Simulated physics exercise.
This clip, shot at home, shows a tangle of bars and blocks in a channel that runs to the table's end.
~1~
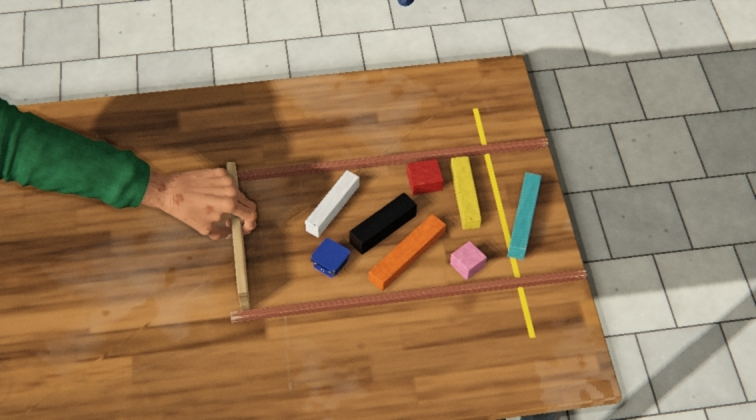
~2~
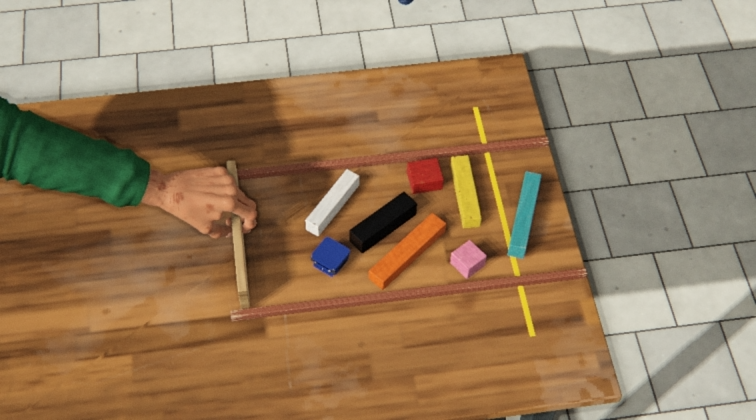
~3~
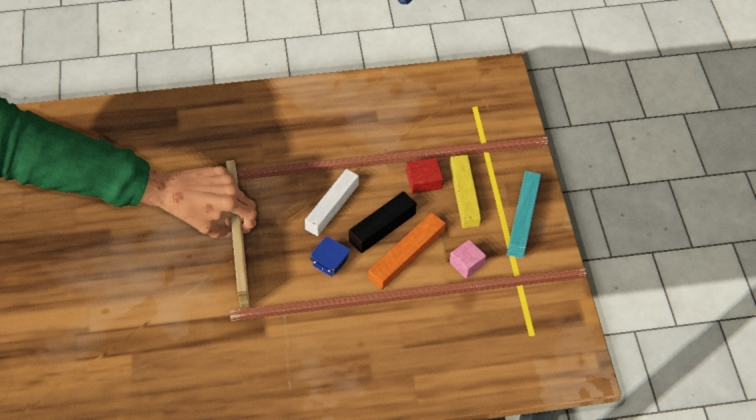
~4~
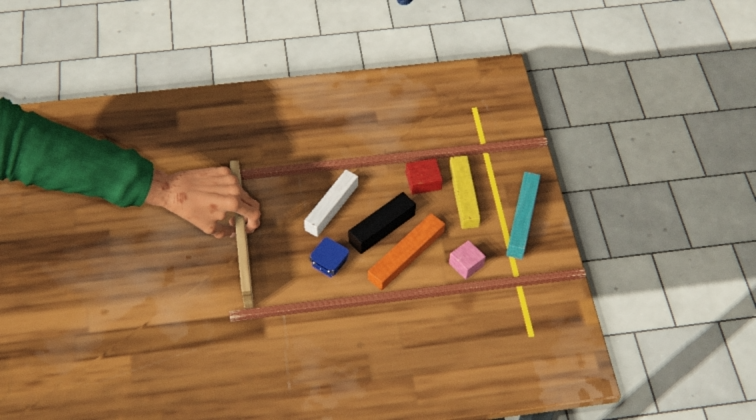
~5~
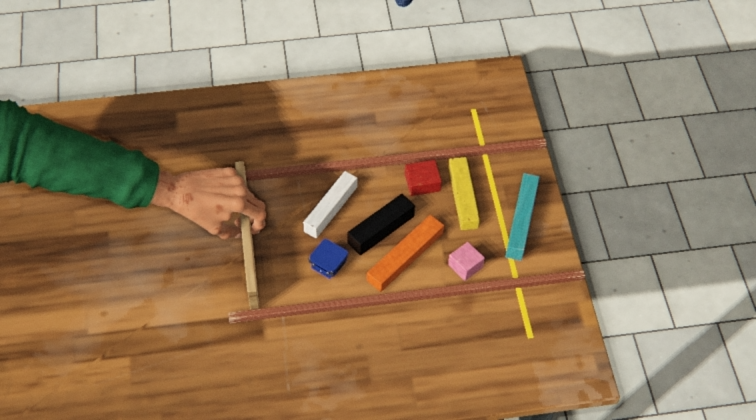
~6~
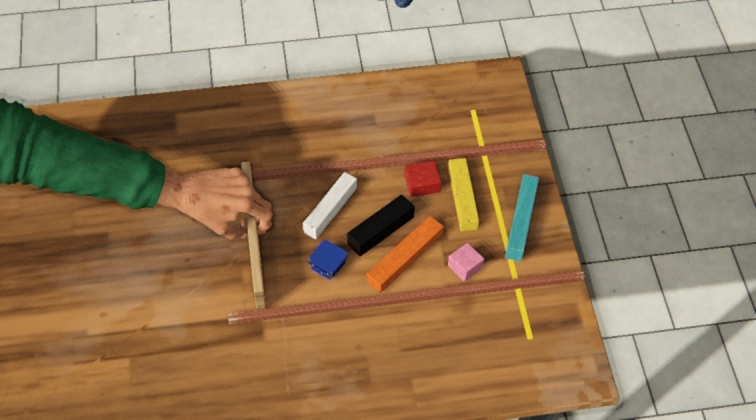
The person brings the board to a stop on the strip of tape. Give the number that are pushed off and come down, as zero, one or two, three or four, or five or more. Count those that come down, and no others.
The board is going to sweep off no more than two, but at least one.
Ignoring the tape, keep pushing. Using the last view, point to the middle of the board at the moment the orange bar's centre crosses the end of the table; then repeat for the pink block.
Orange bar over the end: About (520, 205). Pink block over the end: About (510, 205).
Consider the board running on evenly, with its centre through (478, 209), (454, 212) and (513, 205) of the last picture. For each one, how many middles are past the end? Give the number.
The numbers are 0, 0 and 3.
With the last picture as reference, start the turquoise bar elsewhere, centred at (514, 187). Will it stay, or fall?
Lab note: It goes off the edge.
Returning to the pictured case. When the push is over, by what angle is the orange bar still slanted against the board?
The angle is some 5°.
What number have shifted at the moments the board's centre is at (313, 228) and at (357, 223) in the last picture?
2, then 5.
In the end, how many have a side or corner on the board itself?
Looks like 2 of them, all told.
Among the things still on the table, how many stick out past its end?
That comes to 2 of them.
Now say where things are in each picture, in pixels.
The first picture shows turquoise bar (525, 216); yellow bar (466, 192); pink block (468, 260); board (238, 235); tape (502, 215).
The second picture shows yellow bar (466, 191); orange bar (408, 251).
The third picture shows pink block (468, 259); black stick (383, 222).
The fourth picture shows turquoise bar (524, 215); white bar (332, 203).
The fifth picture shows yellow bar (464, 193); board (247, 234).
The sixth picture shows turquoise bar (522, 217); yellow bar (463, 194); pink block (466, 262); board (253, 235); tape (500, 217).
Early on, none off yet; turquoise bar at rest near (522, 217); yellow bar at rest near (463, 194); pink block at rest near (466, 262).
A while later, none off yet; turquoise bar at rest near (523, 217); yellow bar travelled a little near (486, 187); pink block travelled about its own width near (502, 264).
Finally, the number that fall off is one or two; lost, turquoise bar.
